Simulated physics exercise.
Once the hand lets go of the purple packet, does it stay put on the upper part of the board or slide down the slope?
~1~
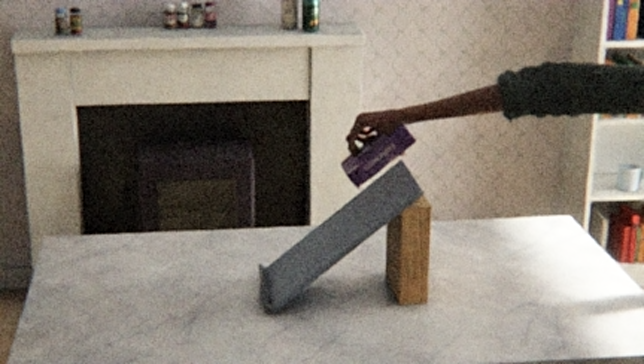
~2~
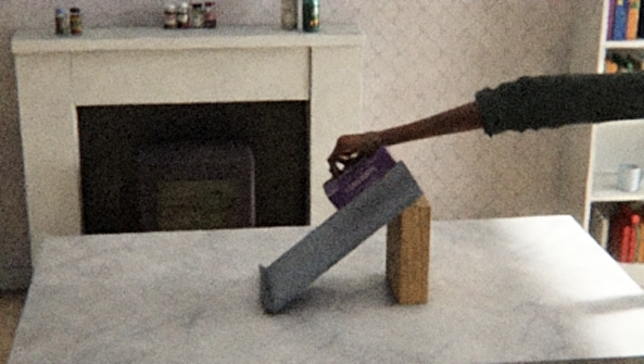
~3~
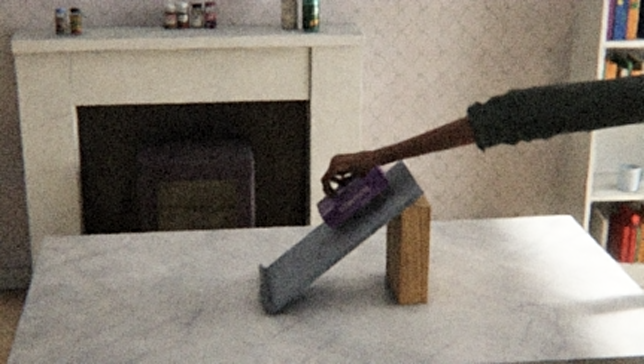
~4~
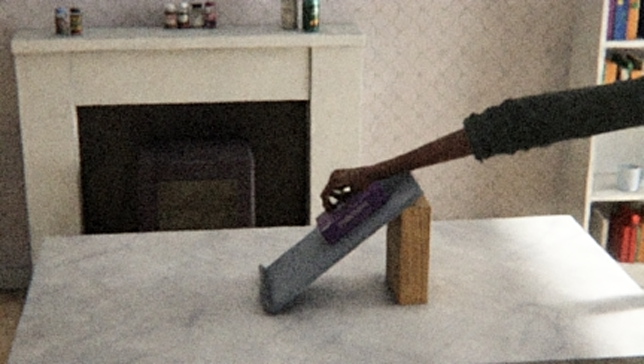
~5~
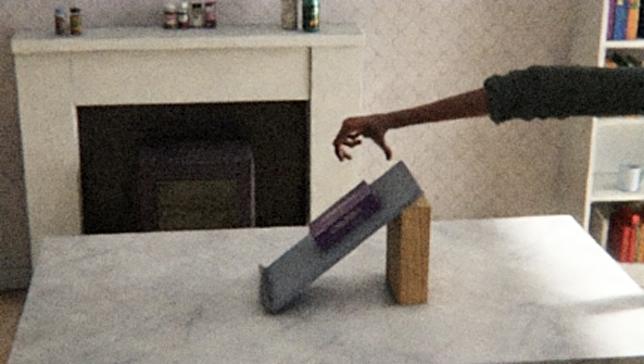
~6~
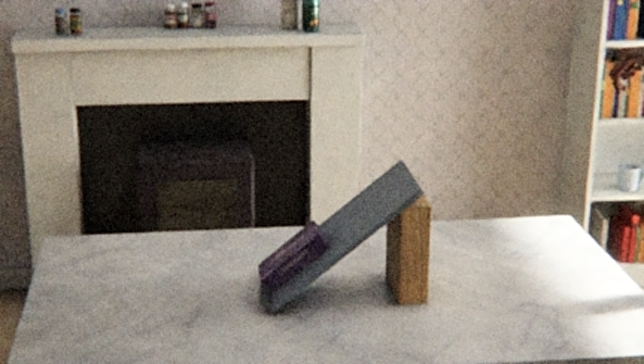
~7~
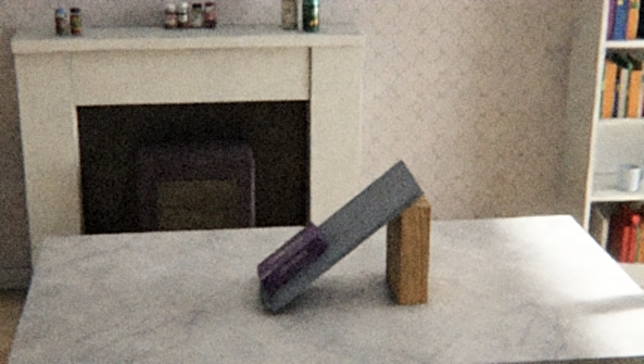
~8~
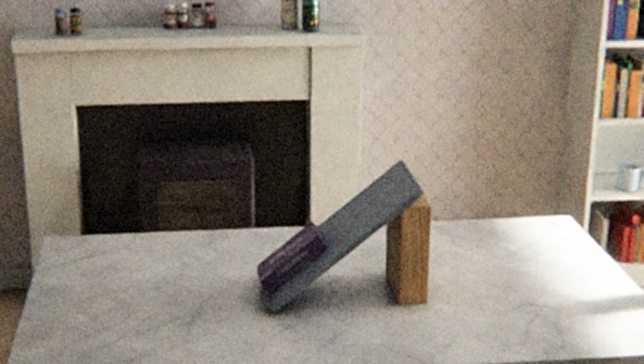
It slides down the slope, and it comes to rest at the bottom end of the board.
